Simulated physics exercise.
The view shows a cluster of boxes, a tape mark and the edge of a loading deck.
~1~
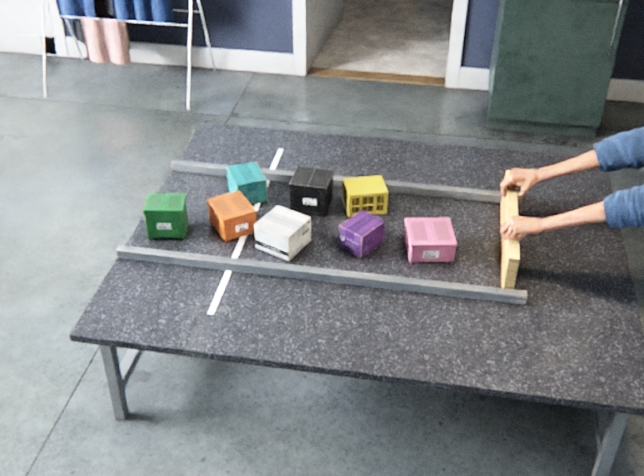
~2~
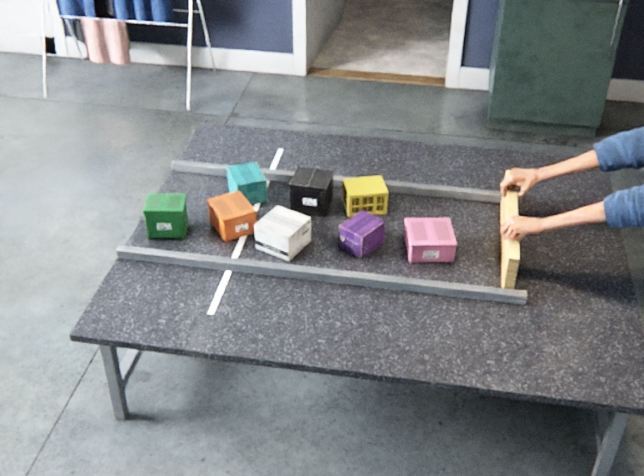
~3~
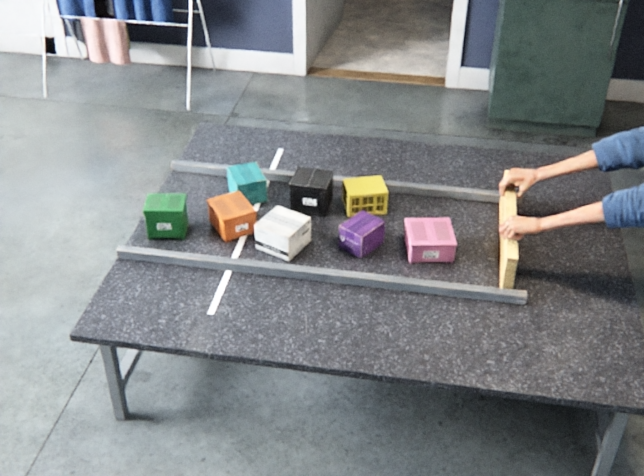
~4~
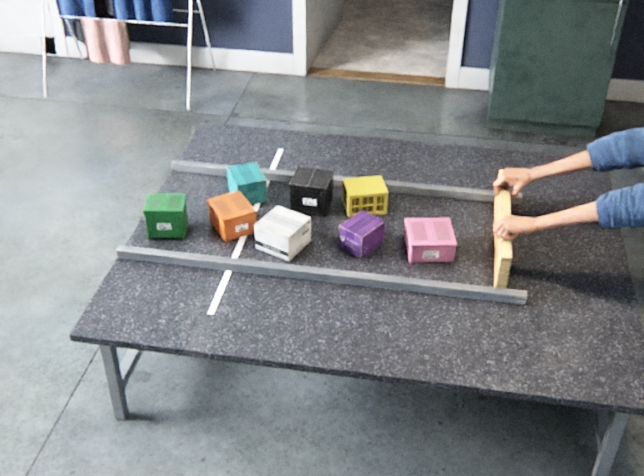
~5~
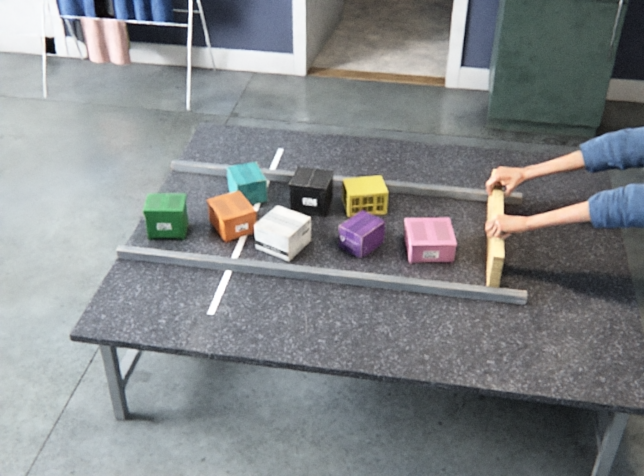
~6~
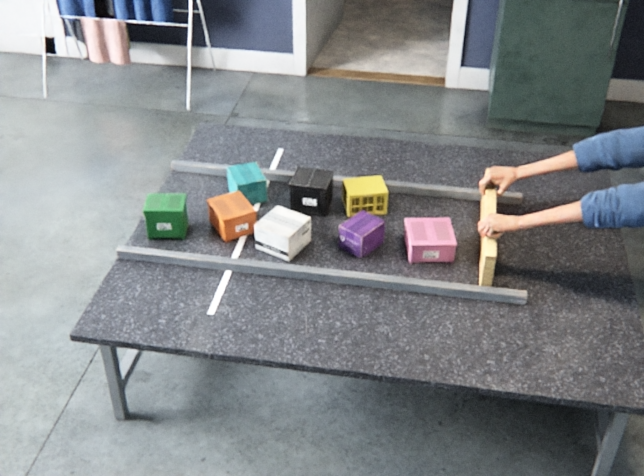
The clip opens on a cluster of colourful boxes between two rails on a dark speckled table, with a white tape mark running beneath them. Two hands at the right hold a plank upright, then slide it a short way left toward the pink tote, while the boxes stay still.
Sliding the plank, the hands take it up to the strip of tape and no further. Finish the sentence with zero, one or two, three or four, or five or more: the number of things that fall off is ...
The number of things that fall off is one or two.
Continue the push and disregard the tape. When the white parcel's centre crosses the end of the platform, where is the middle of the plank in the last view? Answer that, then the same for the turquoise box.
At (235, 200) for the white parcel; at (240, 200) for the turquoise box.
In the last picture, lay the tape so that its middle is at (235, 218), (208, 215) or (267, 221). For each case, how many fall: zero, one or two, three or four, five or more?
Three or four; 3 or 4; one or two.
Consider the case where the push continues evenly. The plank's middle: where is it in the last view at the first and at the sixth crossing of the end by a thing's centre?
Its middle is around (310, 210) and later (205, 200).
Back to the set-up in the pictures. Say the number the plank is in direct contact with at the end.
Contact count: 2.
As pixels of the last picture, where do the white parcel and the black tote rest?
In the last picture the white parcel sits at (148, 228) while the black tote sits at (203, 180).
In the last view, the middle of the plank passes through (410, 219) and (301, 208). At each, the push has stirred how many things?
Moved so far: 2, then 8.
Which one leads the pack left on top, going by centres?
The turquoise box is the one.
A little later, none off yet; green tote at rest near (167, 217); orange tote at rest near (232, 216); turquoise box at rest near (247, 184).
When it is over, the number that fall off is one or two; down, orange tote and green tote.
